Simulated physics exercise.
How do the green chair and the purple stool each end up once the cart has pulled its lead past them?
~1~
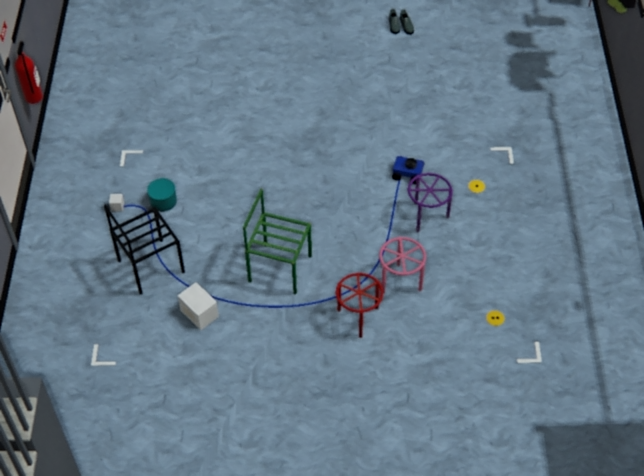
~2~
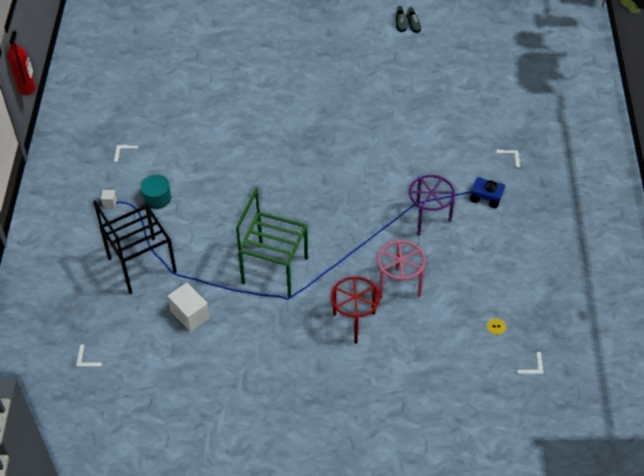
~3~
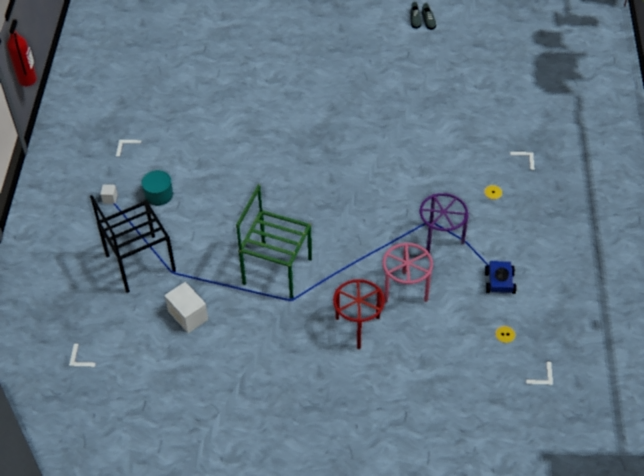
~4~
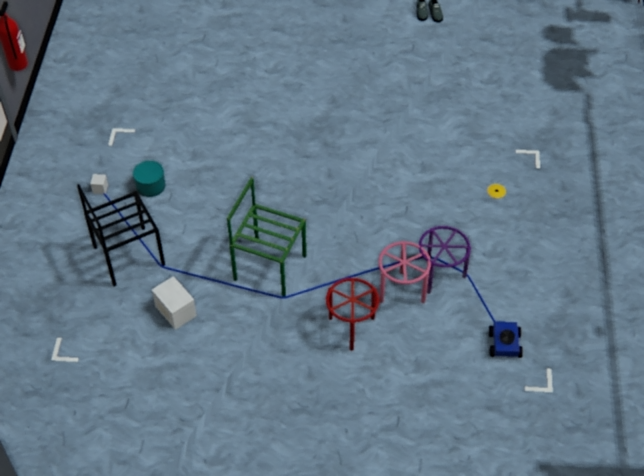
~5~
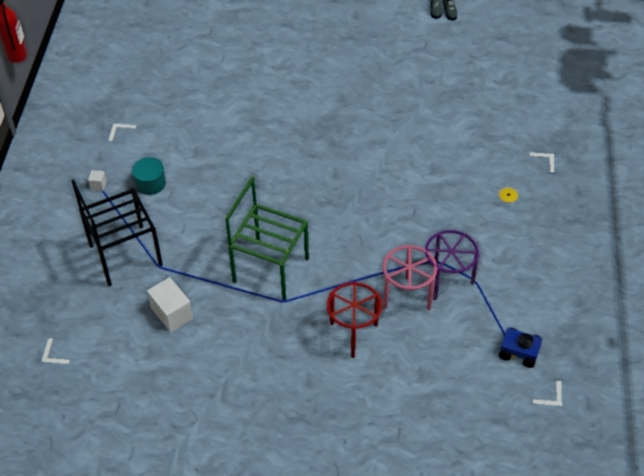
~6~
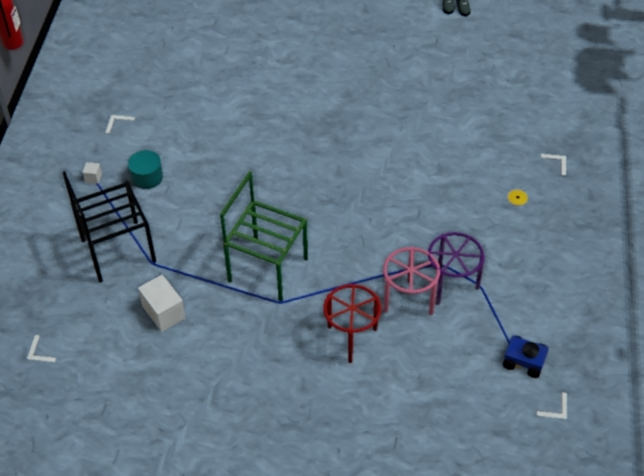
The green chair stays where it stood, while the purple stool is pulled out of its place and ends up lower down, right beside the pink stool.
